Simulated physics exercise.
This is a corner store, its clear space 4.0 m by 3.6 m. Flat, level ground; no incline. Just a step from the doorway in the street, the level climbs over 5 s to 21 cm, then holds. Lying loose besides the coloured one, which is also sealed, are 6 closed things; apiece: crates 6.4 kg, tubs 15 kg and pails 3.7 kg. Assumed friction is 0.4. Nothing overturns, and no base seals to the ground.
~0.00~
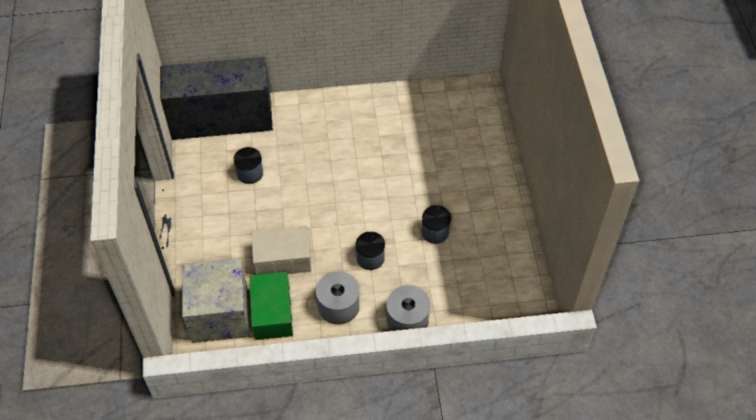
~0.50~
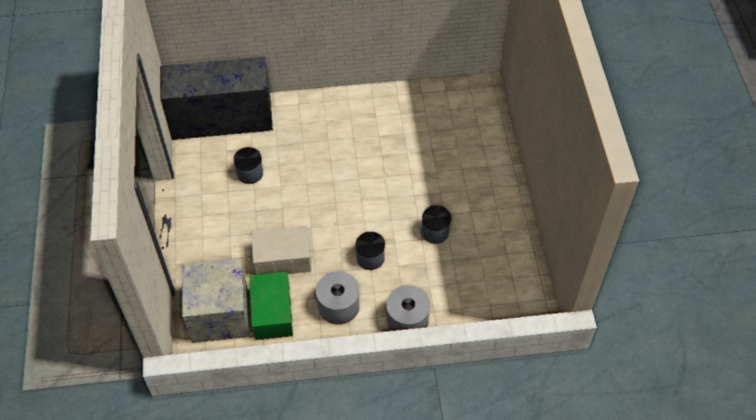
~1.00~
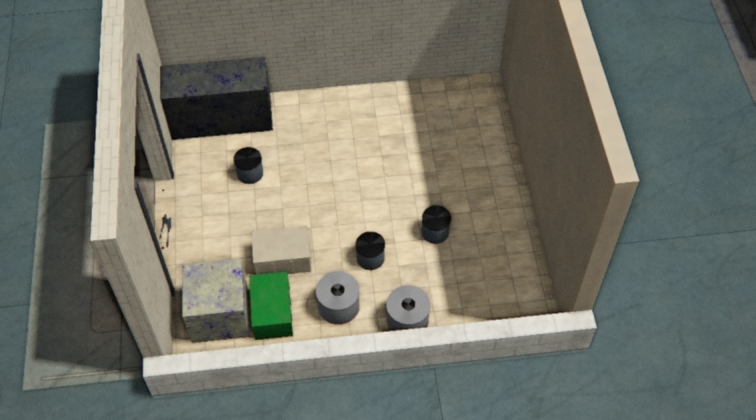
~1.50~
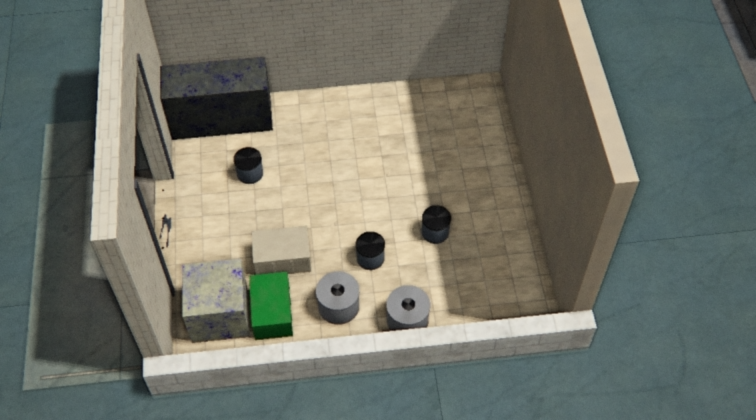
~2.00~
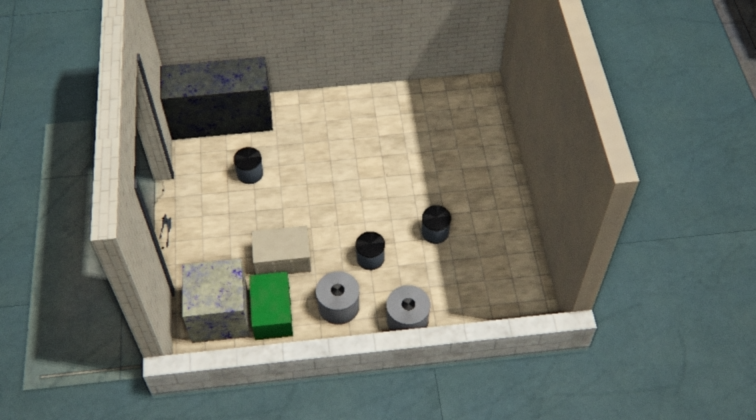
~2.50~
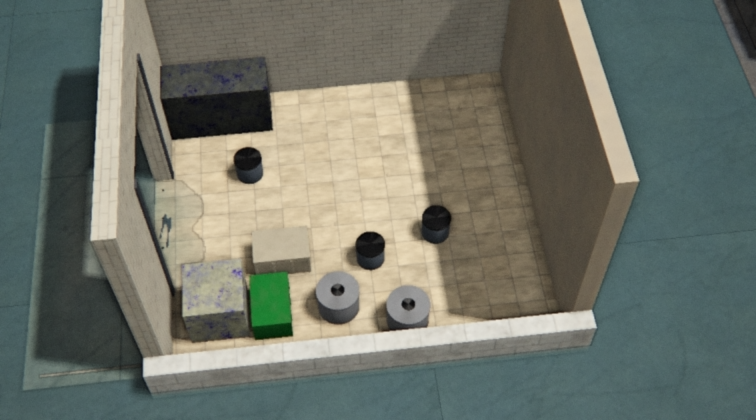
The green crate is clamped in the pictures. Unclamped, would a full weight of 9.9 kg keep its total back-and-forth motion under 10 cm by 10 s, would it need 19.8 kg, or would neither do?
It will take the heavier choice to stop it.
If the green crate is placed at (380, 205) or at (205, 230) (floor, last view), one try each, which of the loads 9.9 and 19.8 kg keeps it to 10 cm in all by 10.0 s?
Taking the two spots in turn, neither keeps it, then neither keeps it.
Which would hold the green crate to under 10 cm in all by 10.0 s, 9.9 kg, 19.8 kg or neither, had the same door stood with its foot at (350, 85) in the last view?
For that position, nothing offered succeeds.
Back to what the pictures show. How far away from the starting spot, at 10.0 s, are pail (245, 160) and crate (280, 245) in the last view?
Shifts: 250 cm / 150 cm.
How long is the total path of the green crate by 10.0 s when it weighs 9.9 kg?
Close to 20 centimetres all told.
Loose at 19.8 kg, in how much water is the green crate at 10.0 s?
Depth: Approx. 5 cm.
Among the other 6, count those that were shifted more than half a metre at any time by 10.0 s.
Count: 4.
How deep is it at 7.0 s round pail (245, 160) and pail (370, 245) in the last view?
About 5 and 3 cm.
After 3.5 s the green crate would be 0 cm from its start with 9.9 kg and 0 cm from its start with 19.8 kg; 0 cm of water round it then.
After 4.5 s the green crate would be 0 cm from its start with 9.9 kg and 0 cm from its start with 19.8 kg; 3 cm of water round it then.
After 7.0 s the green crate would be 21 cm from its start with 9.9 kg and 0 cm from its start with 19.8 kg; 4 cm of water round it then.
After 10.0 s the green crate would be 22 cm from its start with 9.9 kg and 0 cm from its start with 19.8 kg; 5 cm of water round it then.
